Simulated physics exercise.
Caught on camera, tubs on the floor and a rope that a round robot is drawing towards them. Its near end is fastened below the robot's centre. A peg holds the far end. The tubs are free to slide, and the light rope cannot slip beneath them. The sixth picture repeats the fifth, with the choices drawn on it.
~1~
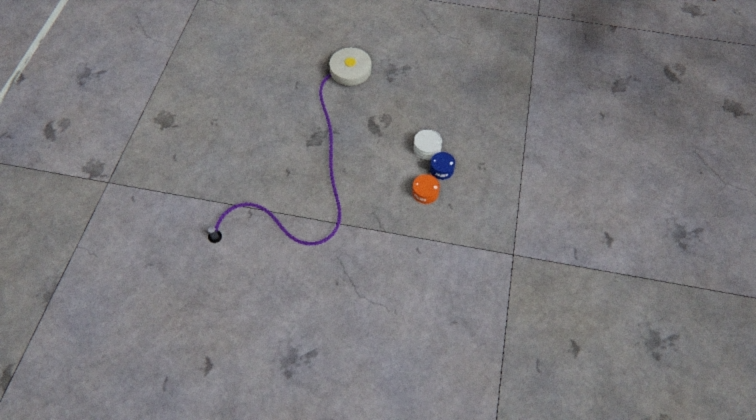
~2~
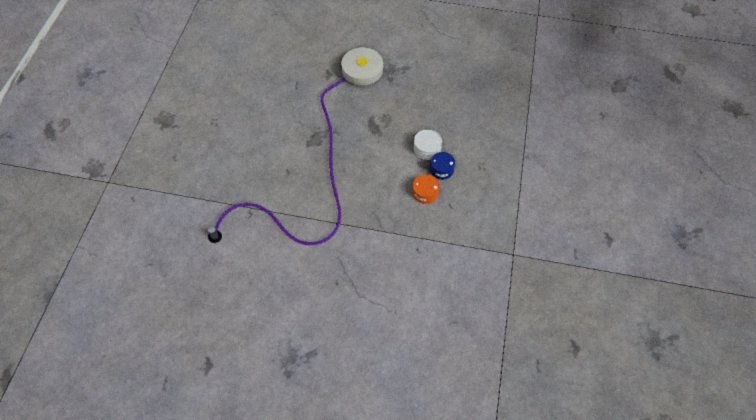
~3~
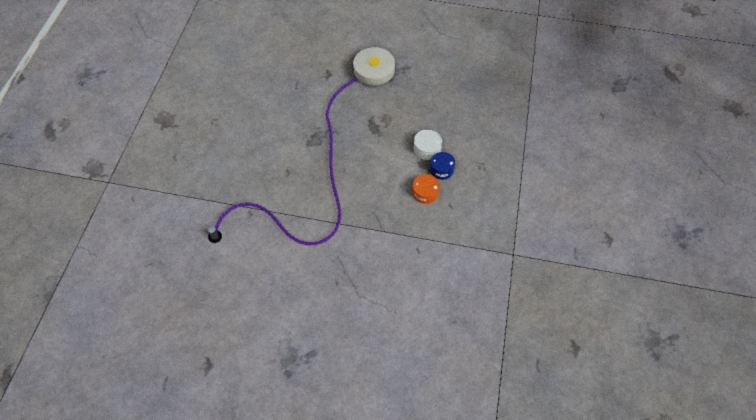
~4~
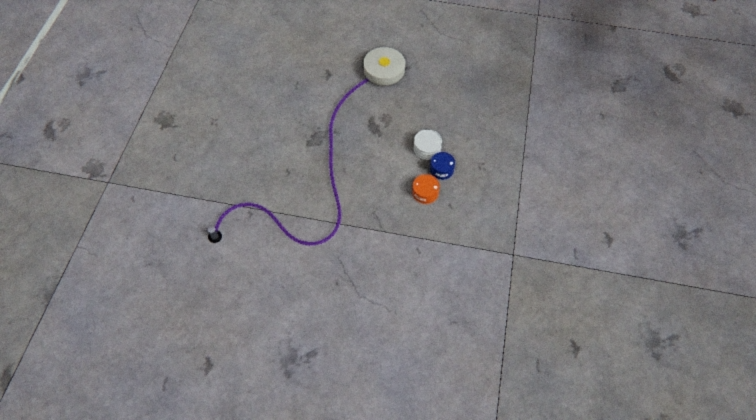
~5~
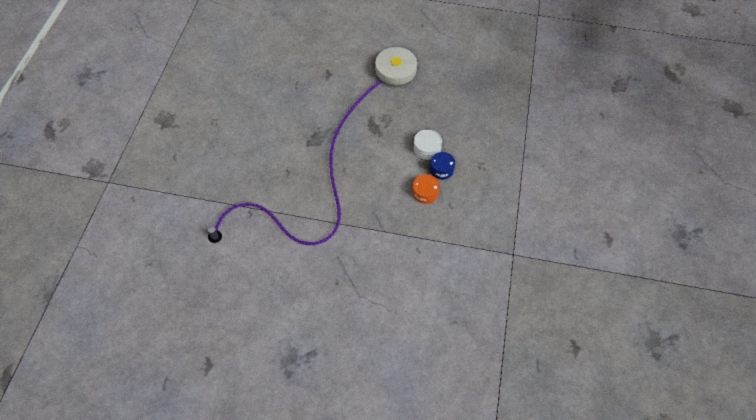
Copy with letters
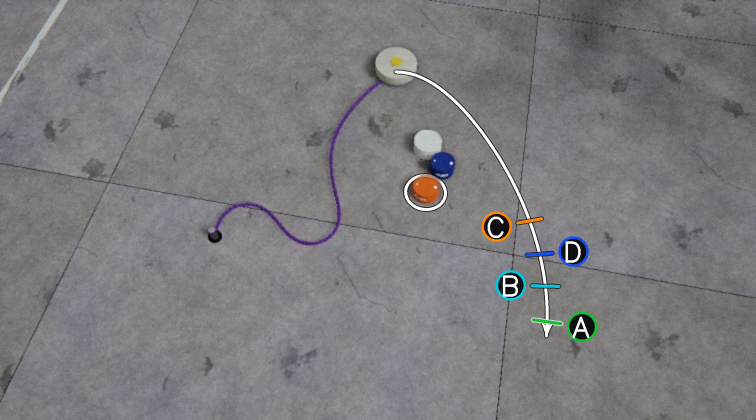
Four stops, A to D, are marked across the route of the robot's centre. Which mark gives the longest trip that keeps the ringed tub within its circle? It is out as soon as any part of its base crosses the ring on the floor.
D.
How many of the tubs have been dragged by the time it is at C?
The count is none.
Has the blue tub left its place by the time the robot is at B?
Yes.
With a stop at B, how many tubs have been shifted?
Three.
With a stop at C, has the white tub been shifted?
No.
On the copy, A at (547, 322); B at (545, 286); C at (530, 221); D at (540, 254); the ring at (426, 192); the route from (396, 72) via (507, 172) to (547, 336).
On D. First, robot (466, 107); orange tub (426, 189).
Then, robot (514, 176); orange tub (426, 189).
Finally, robot (542, 250); blue tub (445, 169); white tub (419, 163); orange tub (426, 189); the orange tub is still in its ring.
By contrast, A drags the ringed tub to (418, 222); B drags the ringed tub to (423, 203); C is safe but short.
